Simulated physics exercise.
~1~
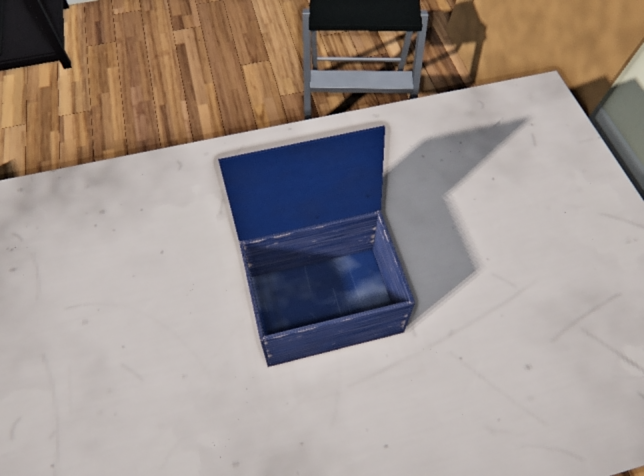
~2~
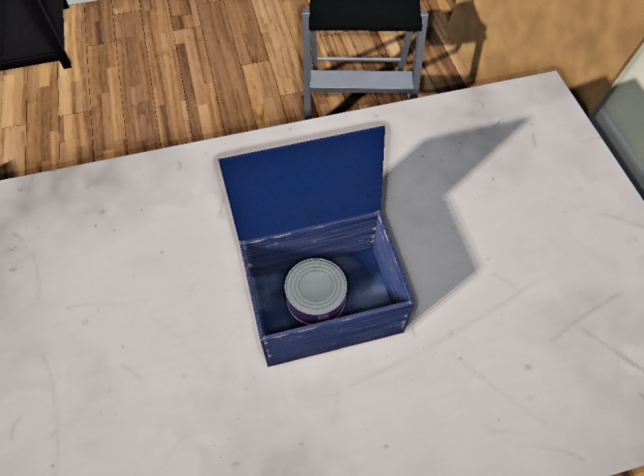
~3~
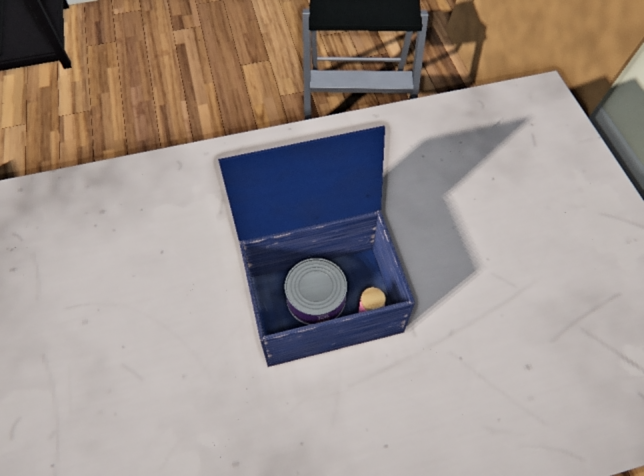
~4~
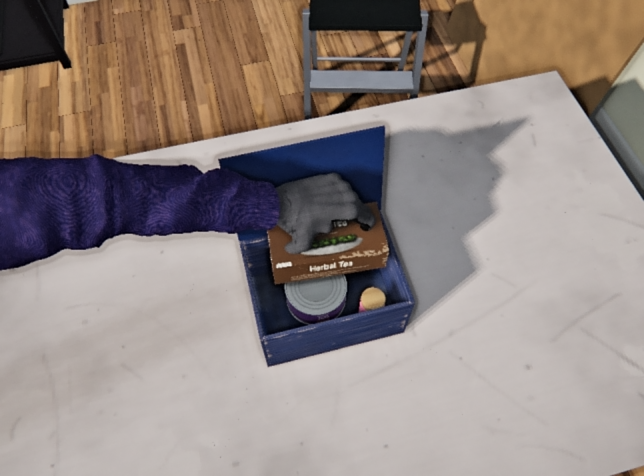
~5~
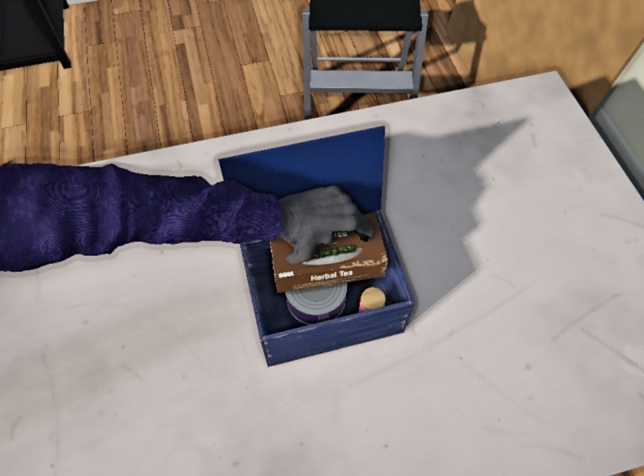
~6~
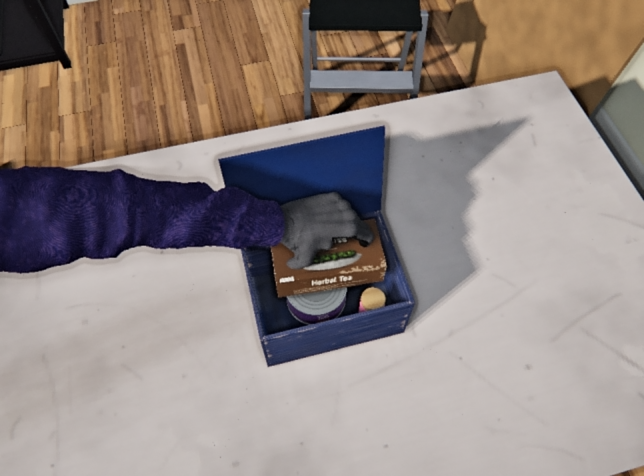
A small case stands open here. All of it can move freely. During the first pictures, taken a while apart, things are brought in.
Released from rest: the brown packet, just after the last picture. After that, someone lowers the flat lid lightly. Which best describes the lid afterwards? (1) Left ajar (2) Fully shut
(2) Fully shut.
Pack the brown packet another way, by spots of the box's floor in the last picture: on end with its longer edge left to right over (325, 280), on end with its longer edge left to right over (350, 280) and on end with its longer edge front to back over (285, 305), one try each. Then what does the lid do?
Going through the three tries, the lid hangs open, then hangs open, then hangs open.
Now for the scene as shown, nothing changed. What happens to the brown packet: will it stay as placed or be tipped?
In the end, the brown packet keeps its orientation.
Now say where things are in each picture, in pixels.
The last thing is not in view yet, in the first picture.
The last thing is not in view yet, in the second picture.
The last thing is not in view yet, in the third picture.
Coming down; brown packet (327, 243), in the fourth picture.
Coming down; brown packet (327, 253), in the fifth picture.
In place under the hand; brown packet (327, 258), in the sixth picture.
Then, 1.10 s after the last picture, lid starting down; brown packet slid a little near (327, 272).
Then, 1.60 s after the last picture, lid 56° above the rim; brown packet slid a little near (327, 272).
Then, 1.90 s after the last picture, lid 21° above the rim; brown packet slid a little near (327, 272).
At rest, lid shut; moved from the start, brown packet; the other 2 in place. Seen from the same camera at the end, brown packet near (327, 272).
